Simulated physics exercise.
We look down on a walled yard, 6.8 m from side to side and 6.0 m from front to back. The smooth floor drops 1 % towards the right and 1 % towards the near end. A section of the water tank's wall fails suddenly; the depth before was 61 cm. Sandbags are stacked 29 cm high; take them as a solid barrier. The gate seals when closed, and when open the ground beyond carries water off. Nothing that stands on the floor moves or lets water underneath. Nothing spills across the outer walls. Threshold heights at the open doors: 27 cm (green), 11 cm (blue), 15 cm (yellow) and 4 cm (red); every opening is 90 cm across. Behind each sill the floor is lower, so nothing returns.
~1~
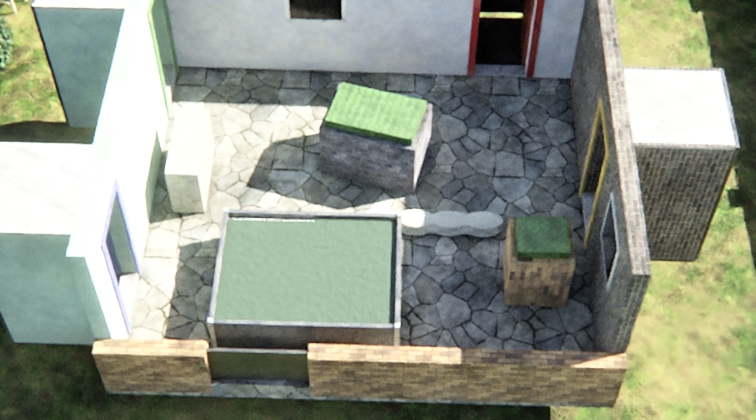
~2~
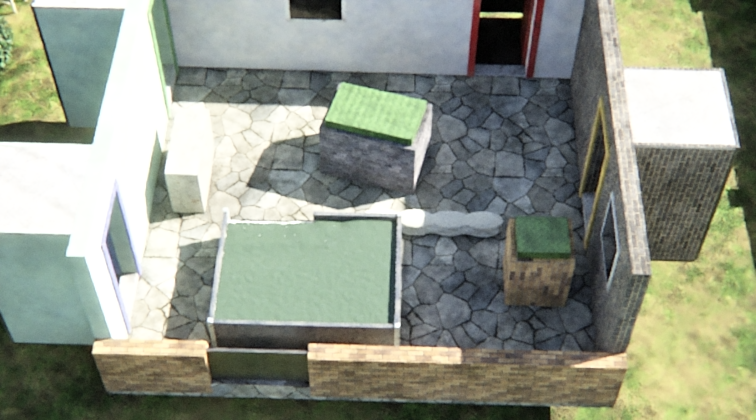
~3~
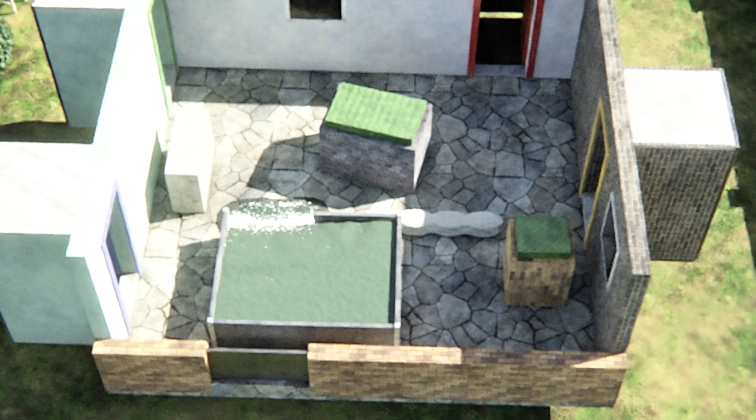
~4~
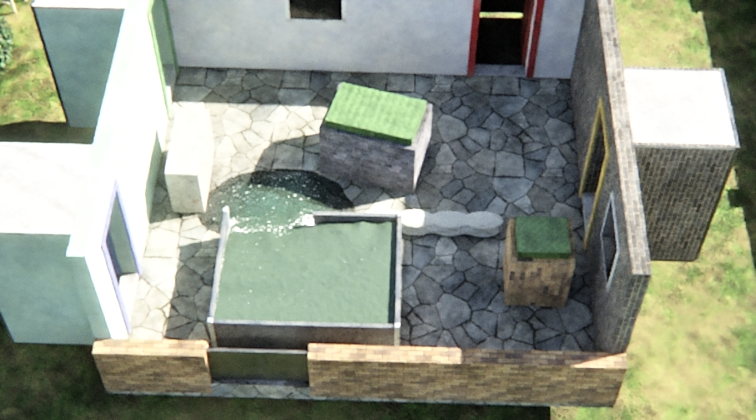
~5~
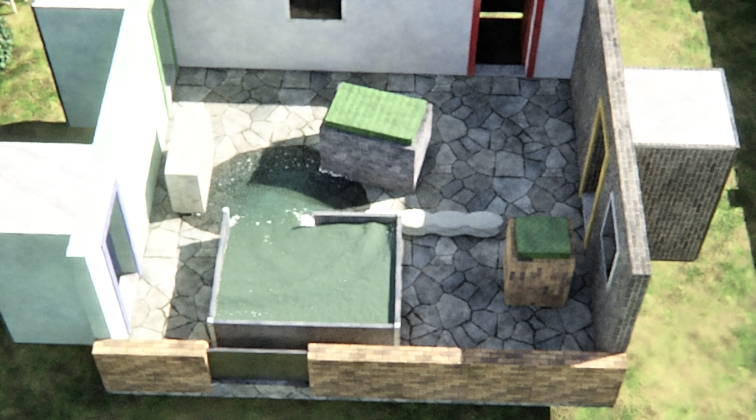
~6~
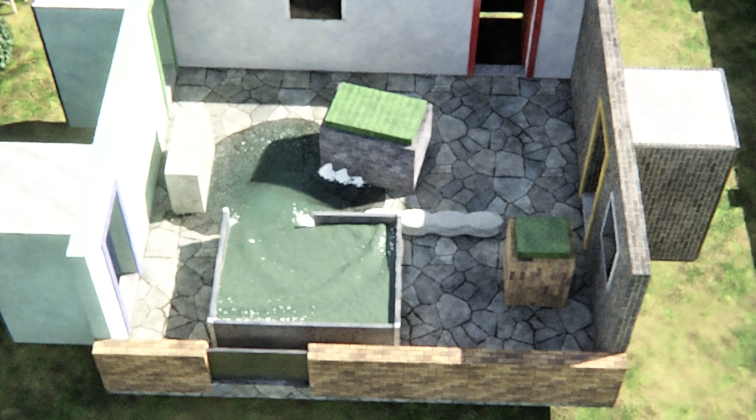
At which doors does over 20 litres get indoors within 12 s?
The water let in: At the green door it keeps below the limit; at the blue door it keeps below the limit; at the yellow door it stays under the limit; at the red door it passes the limit.
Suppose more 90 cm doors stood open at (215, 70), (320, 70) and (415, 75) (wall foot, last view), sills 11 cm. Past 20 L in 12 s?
In that order: Over, past it, under.
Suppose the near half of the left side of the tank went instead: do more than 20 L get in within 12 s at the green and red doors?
Against that limit: Green not over, red under.
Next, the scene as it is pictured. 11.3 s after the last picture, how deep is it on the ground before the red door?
About 9.5 cm.
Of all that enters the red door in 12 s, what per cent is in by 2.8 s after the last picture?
About 0 per cent.
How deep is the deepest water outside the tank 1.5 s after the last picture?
About 38 cm.
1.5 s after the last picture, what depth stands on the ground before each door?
In cm: Green 17, blue 0, yellow 0, red 0.
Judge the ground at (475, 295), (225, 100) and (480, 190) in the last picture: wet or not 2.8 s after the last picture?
In turn: Dry, wet, under water.
Then, 0.7 s after the last picture water covers 25 % of the floor and is deepest (32 cm) near (253, 227); green door not reached, blue door not reached, yellow door not reached, red door not reached.
Then, 1.5 s after the last picture water covers 35 % of the floor and is deepest (38 cm) near (261, 76); green door 17 cm at the sill, 0 L in, blue door not reached, yellow door not reached, red door not reached.
Then, 2.8 s after the last picture water covers 55 % of the floor and is deepest (28 cm) near (176, 81); green door 23 cm at the sill, 2 L in, blue door 2 cm at the sill, 0 L in, yellow door 3 cm at the sill, 0 L in, red door 4 cm at the sill, 0 L in.
Then, 6.3 s after the last picture water covers 85 % of the floor and is deepest (18 cm) near (567, 125); green door 11 cm at the sill, 3 L in, blue door 3 cm at the sill, 0 L in, yellow door 12 cm at the sill, 0 L in, red door 5 cm at the sill, 0 L in.
Then, 11.3 s after the last picture water covers 95 % of the floor and is deepest (18 cm) near (591, 381); green door 4 cm at the sill, 3 L in, blue door 8 cm at the sill, 0 L in, yellow door 12 cm at the sill, 1 L in, red door 9 cm at the sill, 35 L in.
